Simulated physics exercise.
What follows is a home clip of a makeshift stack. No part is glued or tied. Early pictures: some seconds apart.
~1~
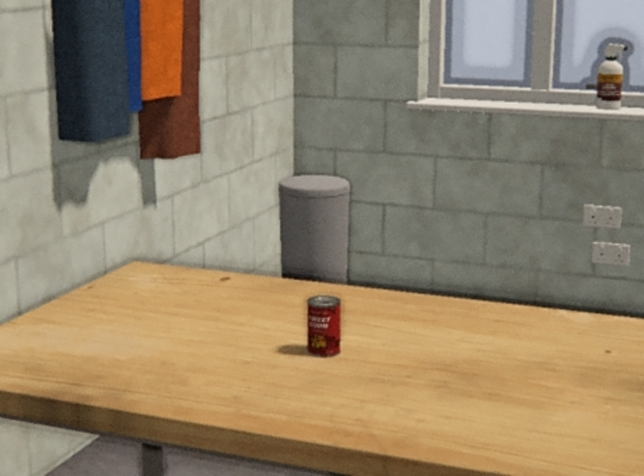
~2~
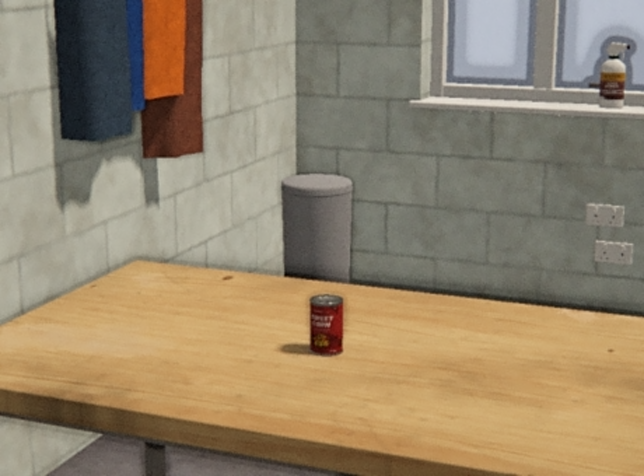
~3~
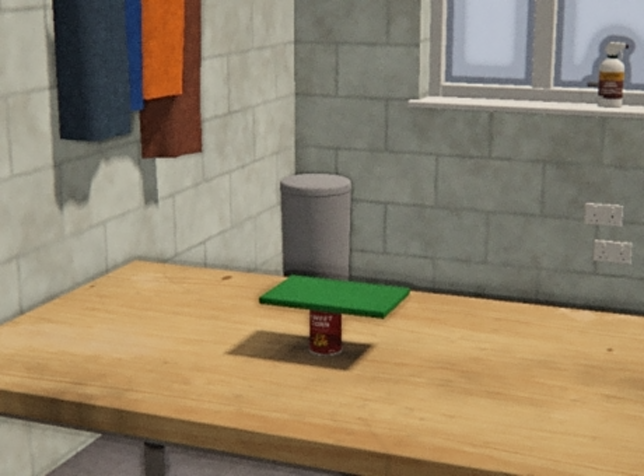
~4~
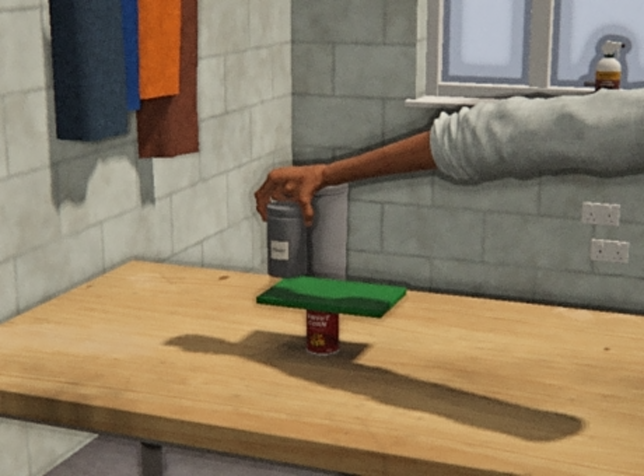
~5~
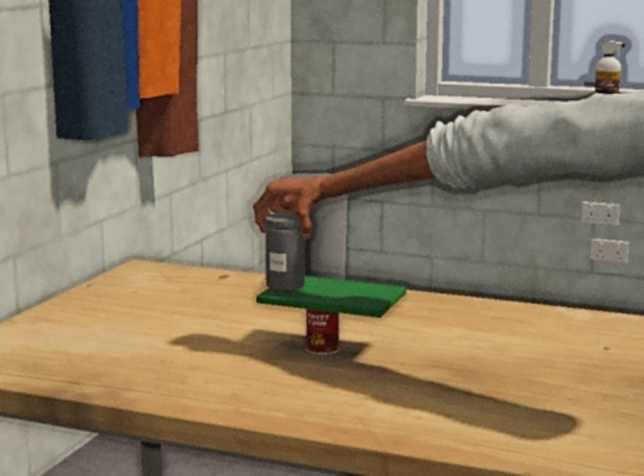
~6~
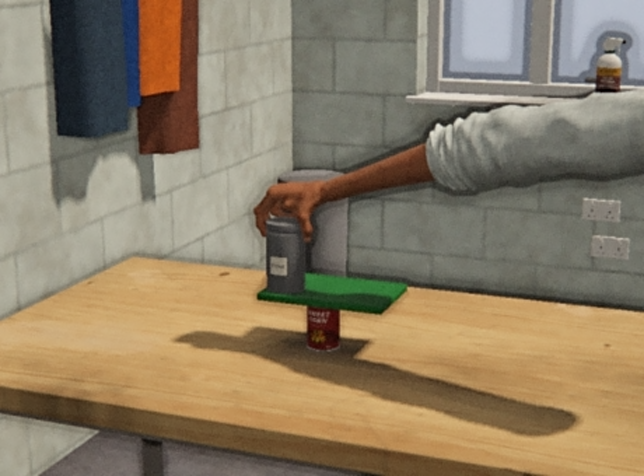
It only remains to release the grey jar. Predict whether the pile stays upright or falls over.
Most likely it does not remain standing.
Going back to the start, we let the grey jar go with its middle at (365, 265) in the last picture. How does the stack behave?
Topples.
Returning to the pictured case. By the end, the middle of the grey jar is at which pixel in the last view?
Look near (220, 338) in the final picture.
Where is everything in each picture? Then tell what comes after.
The last thing is not in view yet, in the first picture.
The last thing is not in view yet, in the second picture.
The last thing is not in view yet; green lid (335, 296), in the third picture.
Still above its spot; grey jar (287, 239); green lid (332, 296), in the fourth picture.
Still above its spot; grey jar (285, 251); green lid (332, 295), in the fifth picture.
Set down, still held; grey jar (286, 255); green lid (333, 292), in the sixth picture.
Then, 0.50 s past the last view, grey jar now fallen; green lid rocked 68° from its first pose.
Then, 0.70 s past the last view, green lid rocked 57° from its first pose.
Finally, fallen, grey jar and green lid; red tin still in place. Final places as the last picture's camera would see them, grey jar near (220, 338). The stack loses its balance.
